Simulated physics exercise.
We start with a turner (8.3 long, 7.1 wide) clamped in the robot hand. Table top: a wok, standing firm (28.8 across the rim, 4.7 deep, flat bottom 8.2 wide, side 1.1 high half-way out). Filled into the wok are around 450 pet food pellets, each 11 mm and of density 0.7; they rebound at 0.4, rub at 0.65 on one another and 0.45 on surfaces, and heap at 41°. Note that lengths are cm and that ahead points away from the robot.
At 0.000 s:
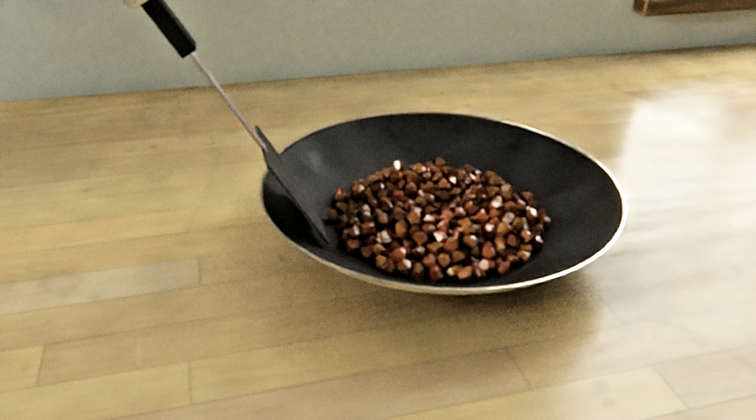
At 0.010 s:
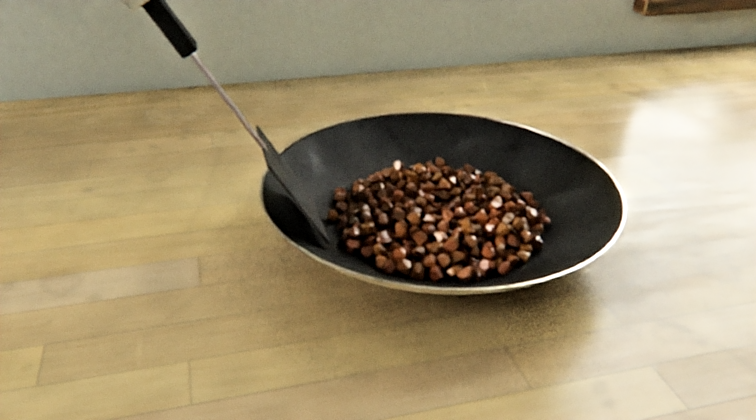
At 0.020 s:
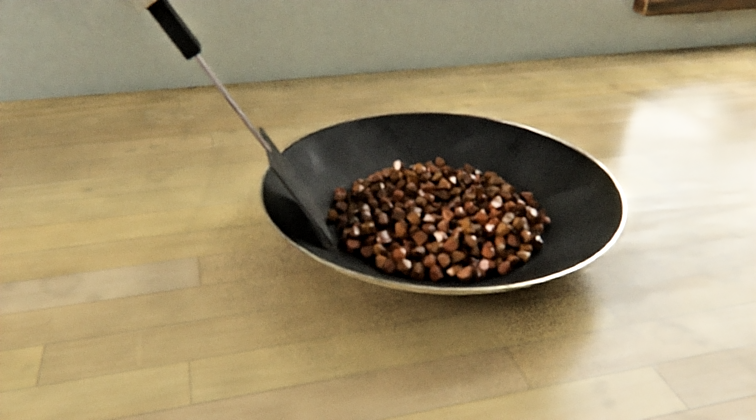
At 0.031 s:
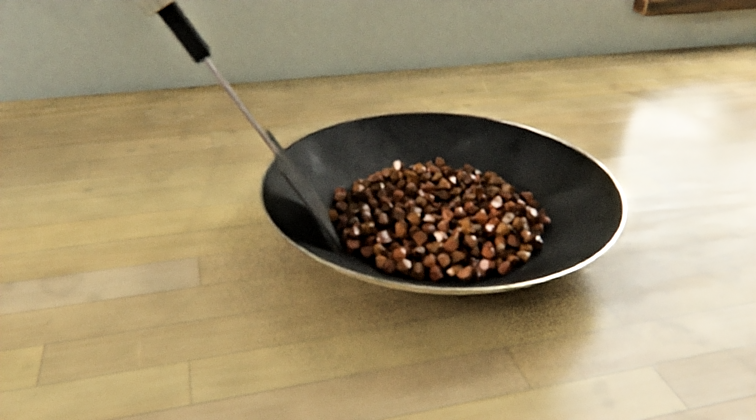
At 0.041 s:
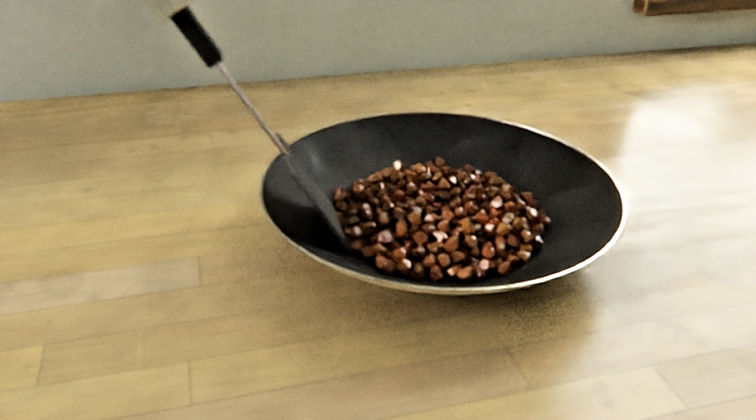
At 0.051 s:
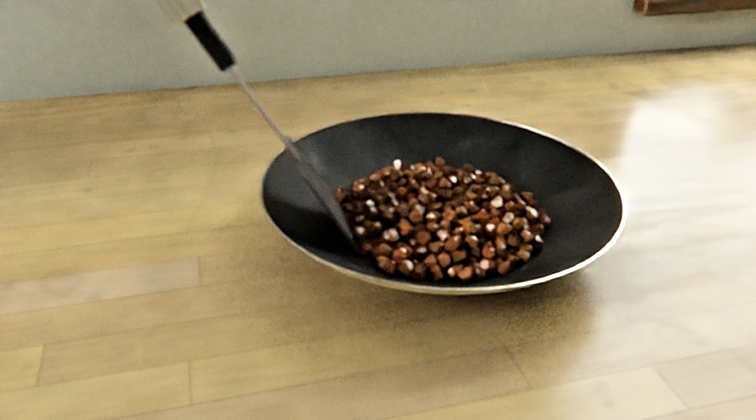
A turner moves slowly right inside a black wok, reaching the edge of brown pellets.
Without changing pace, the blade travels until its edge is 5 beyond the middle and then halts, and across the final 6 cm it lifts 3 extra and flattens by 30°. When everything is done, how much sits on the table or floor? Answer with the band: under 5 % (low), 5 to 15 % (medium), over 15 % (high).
Low, under 5 %.
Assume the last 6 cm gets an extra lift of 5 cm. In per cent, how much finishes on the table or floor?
Result: Approx. 5 %.
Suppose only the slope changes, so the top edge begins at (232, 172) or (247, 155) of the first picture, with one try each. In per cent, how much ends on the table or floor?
First try around 0 percent, second around 0 percent.
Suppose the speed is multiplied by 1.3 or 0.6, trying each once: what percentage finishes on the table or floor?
Some 5 per cent, then some 0 per cent, on the table or floor.
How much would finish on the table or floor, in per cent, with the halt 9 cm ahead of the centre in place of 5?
Roughly 20 %.
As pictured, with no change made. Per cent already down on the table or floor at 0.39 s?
Close to 0 per cent of the load.
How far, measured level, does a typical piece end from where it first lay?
I'd put it at close to 5 centimetres.
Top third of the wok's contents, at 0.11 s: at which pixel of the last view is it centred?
I'd point to about (461, 197).
After 0.11 s, sloping 60°, highest piece 6 above the table; 447 in the wok.
After 0.16 s, sloping 49°, highest piece 5 above the table; 447 in the wok.
After 0.39 s, sloping 30°, highest piece 6 above the table; 445 in the wok, 1 on the table or floor, 1 on the blade or in flight.
After 1.44 s, sloping 30°, highest piece 5 above the table; 445 in the wok, 2 on the table or floor.
In the end, 445 in the wok, 2 on the table or floor. That is 0 % on the table or floor.
